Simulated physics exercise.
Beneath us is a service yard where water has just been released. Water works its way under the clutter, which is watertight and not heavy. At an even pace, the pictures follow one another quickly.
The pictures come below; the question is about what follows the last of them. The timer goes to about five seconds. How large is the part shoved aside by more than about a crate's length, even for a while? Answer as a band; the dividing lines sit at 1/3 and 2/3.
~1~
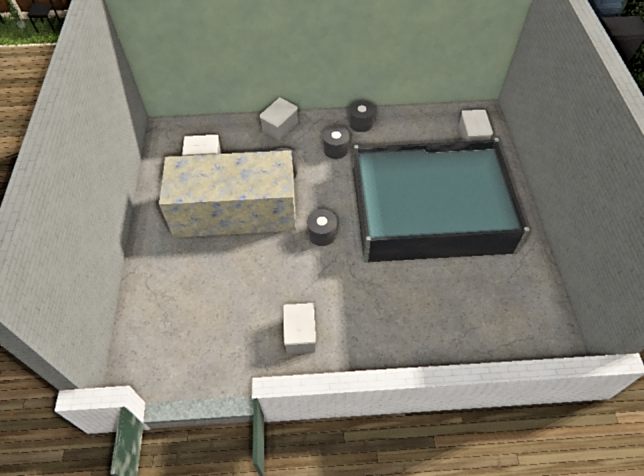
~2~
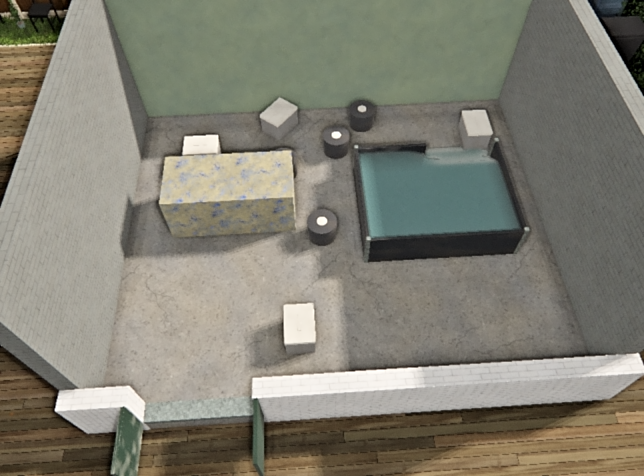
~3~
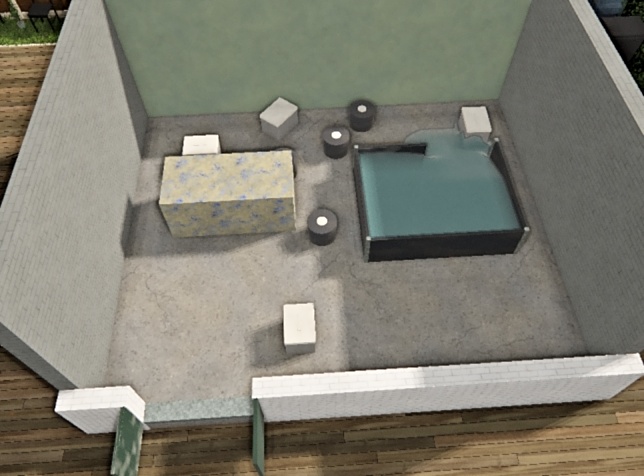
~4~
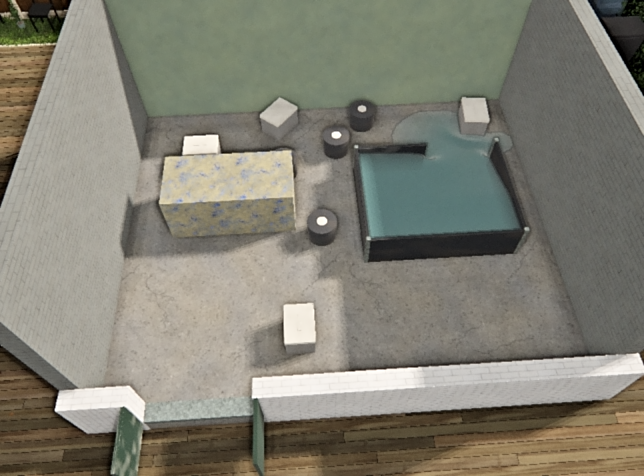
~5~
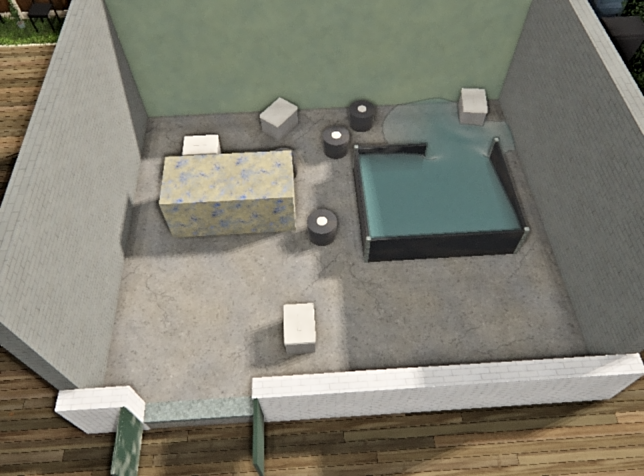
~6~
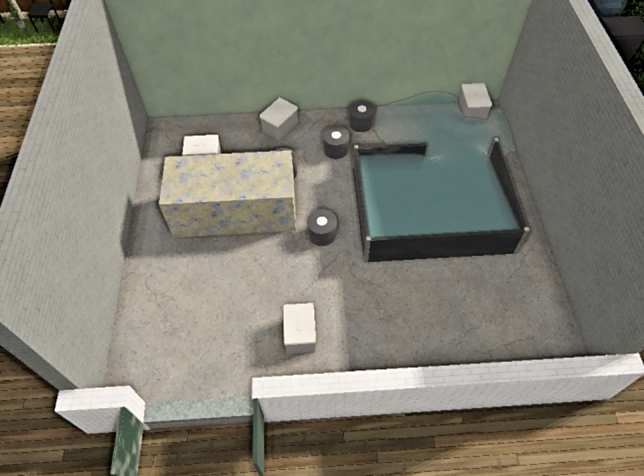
2/3 or more.
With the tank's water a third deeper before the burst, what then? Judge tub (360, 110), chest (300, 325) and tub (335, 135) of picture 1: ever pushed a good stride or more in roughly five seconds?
Note, in sequence: Past that mark / within that / past that mark.
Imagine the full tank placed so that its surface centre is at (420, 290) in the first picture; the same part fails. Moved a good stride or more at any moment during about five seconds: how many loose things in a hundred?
I'd put it close to 50 percent.
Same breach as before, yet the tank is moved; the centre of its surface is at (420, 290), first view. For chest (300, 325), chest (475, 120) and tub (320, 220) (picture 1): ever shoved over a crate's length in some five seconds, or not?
The first: Did not travel far; the second: Travelled far enough; the third: Did not travel far.
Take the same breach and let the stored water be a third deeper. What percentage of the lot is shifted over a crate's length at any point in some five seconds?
90 per cent or so.
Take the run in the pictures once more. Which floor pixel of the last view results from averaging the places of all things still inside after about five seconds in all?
I'd put it at roughly (279, 200).
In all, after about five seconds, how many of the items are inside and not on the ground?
It works out to 3.
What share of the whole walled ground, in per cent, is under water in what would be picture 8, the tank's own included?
Roughly 20 %.
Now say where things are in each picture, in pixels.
A chest at (477, 122), on the bottom; a chest at (299, 323) rests on the ground; 0 of 8 have shifted, in the first picture.
A chest at (477, 122), on the bottom; a chest at (299, 323), on the bottom; 0 of 8 have shifted, in the second picture.
A chest at (477, 118) rests on the ground, close to its start; a chest at (299, 323) rests on the ground; 1 of 8 have shifted, in the third picture.
A chest at (475, 109) rests on the ground, a stride from its start; a chest at (299, 323), on the bottom; 1 of 8 have shifted, in the fourth picture.
A chest at (475, 99) rests on the ground, a stride from its start; a chest at (299, 323) rests on the ground; 1 of 8 have shifted, in the fifth picture.
A chest at (477, 94), on the bottom, a stride from its start; a chest at (299, 323), on the bottom; 1 of 8 have shifted, in the sixth picture.
A moment on, 1 of 8 are well off their spots; 1 afloat.
Next, 1 of 8 are well off their spots; 2 afloat.
Later, 4 of 8 are well off their spots; 3 afloat.
In the end, 6 of 8 are well off their spots, and 6 have been at some point; 3 afloat.
